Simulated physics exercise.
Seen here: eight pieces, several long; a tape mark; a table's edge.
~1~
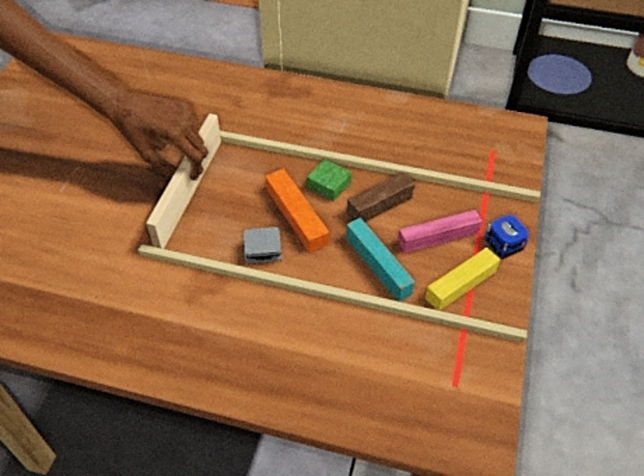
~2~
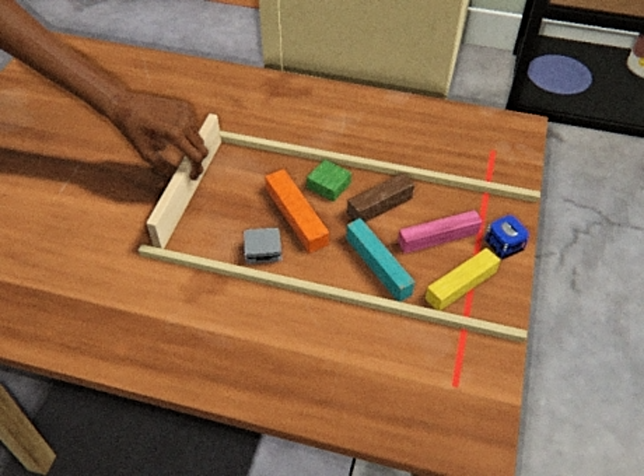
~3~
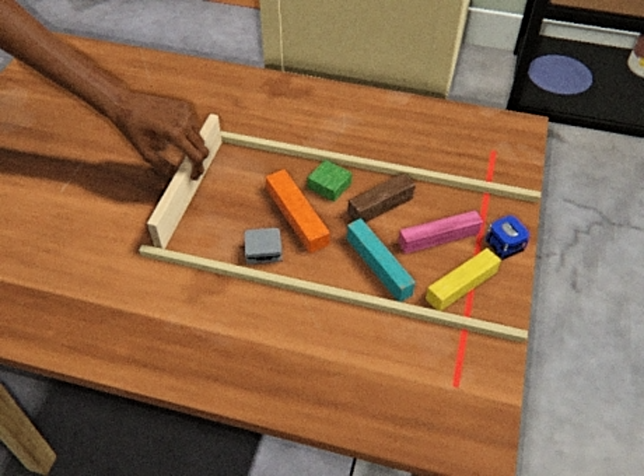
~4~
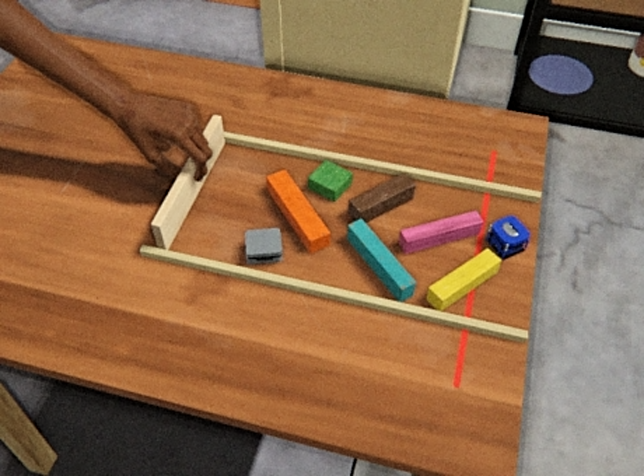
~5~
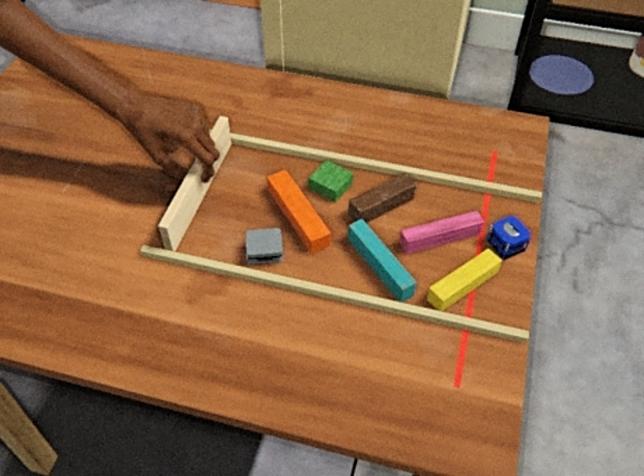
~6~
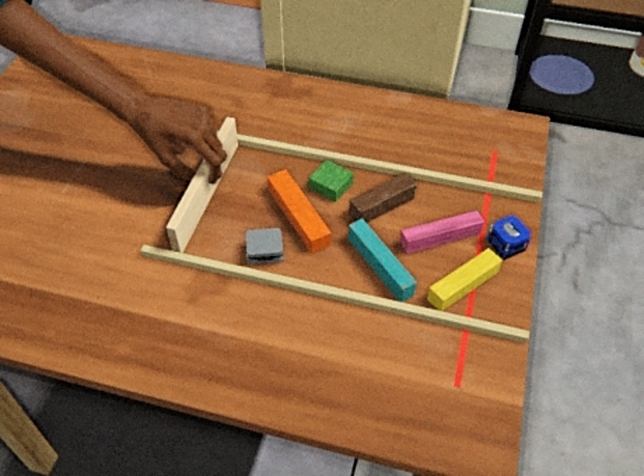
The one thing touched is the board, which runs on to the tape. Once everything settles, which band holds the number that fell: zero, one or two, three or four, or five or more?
Honestly, a fair few fall - three or four of them.
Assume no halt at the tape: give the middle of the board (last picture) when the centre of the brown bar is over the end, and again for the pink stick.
Estimated middle: (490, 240), and (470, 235) for the other.
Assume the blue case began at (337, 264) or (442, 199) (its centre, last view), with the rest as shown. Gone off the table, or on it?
In that order: Stays aboard, then slips off.
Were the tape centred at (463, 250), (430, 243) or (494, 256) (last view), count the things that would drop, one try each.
Down on the floor: 2, 0 and 5.
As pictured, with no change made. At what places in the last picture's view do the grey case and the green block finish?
Close to (489, 304); the other close to (504, 210).
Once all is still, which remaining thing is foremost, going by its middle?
Closest at the end: The brown bar.
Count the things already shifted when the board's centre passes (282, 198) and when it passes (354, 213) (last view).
Well, it's 3 at the first one and 6 at the second.
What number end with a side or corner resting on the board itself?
Number: 3.
Soon after, none off yet; blue case at rest near (509, 238); yellow bar at rest near (465, 280); pink stick at rest near (442, 232).
After that, none off yet; blue case moving near (514, 237); yellow bar displaced a little near (495, 280); pink stick displaced a little near (485, 231).
In the end, the number that fall off is three or four; gone, turquoise bar, pink stick, yellow bar and blue case.
